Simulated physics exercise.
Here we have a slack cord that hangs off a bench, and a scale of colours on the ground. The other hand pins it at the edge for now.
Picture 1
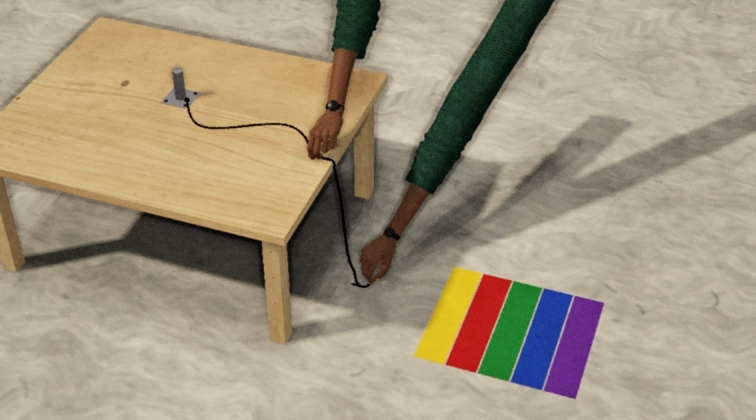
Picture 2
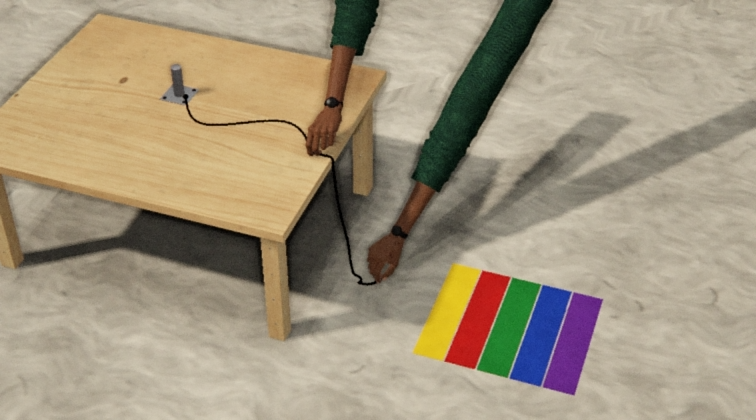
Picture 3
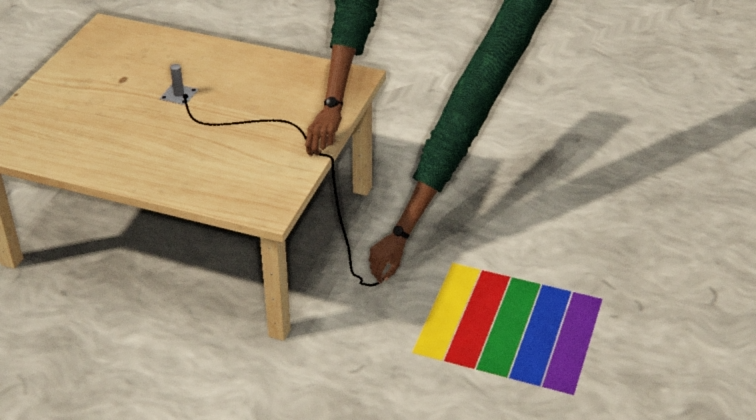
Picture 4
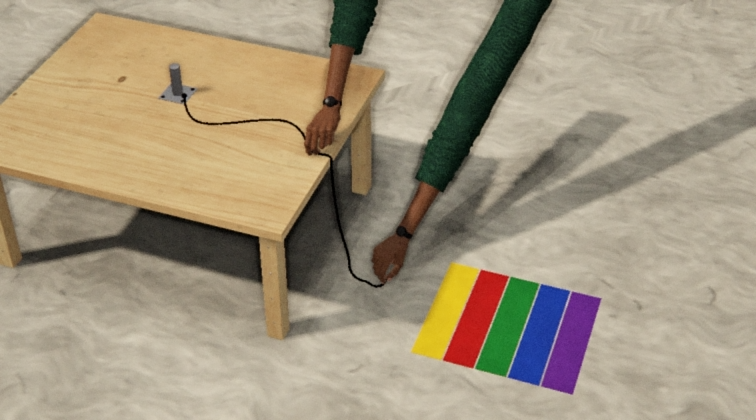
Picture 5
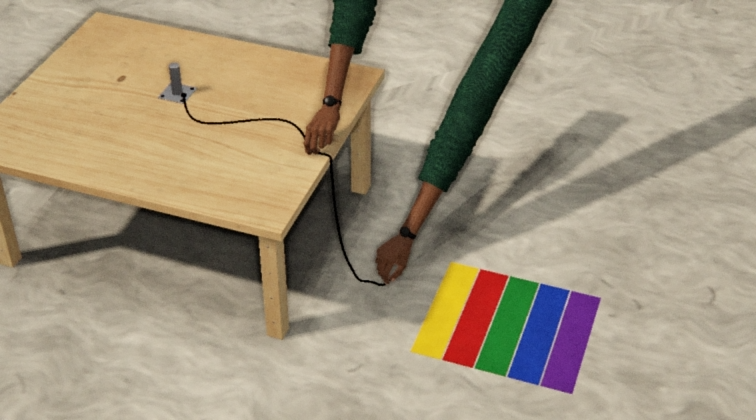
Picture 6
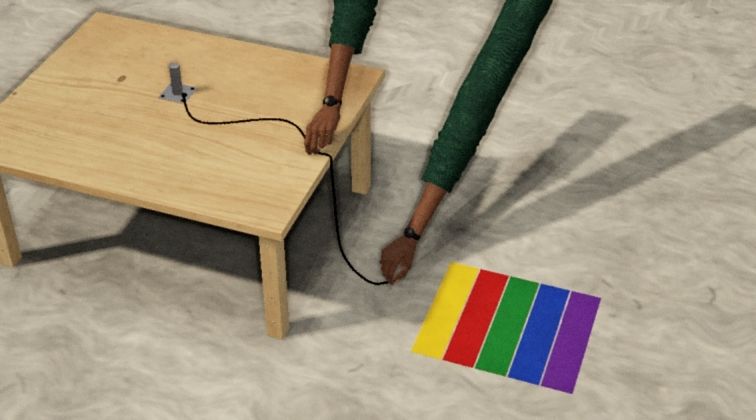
At a wooden table, one hand holds a black cord while another shifts its end slightly right.
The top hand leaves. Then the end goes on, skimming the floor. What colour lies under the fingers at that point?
Green.
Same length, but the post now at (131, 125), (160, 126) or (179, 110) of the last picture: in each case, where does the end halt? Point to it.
Approximate pixels in order: (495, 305), (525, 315), (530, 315).
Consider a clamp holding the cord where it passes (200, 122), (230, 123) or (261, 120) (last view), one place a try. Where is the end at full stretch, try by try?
Roughly (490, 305), (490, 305) and (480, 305).
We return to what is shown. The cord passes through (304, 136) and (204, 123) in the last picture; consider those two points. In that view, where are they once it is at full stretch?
You'll find the first mark at (328, 147) and the second mark at (232, 111).
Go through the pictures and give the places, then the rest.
The first picture shows end (374, 280); yellow (436, 343); red (468, 351); green (500, 360); blue (532, 368); purple (565, 377).
The second picture shows end (381, 279); cord through (189, 112) (244, 123) (301, 131) (333, 164) (341, 216) (351, 266).
The third picture shows end (383, 279).
The fourth picture shows end (386, 280); cord through (188, 111) (242, 122) (299, 130) (331, 163) (337, 214) (350, 265).
The fifth picture shows end (390, 280).
The sixth picture shows end (394, 281); cord through (187, 110) (242, 121) (299, 129) (331, 162) (336, 213) (350, 265).
Early on, end near (449, 295); over yellow.
Midway, end near (487, 304); over red.
At the end of the slack, end near (510, 310); over green. Over green.
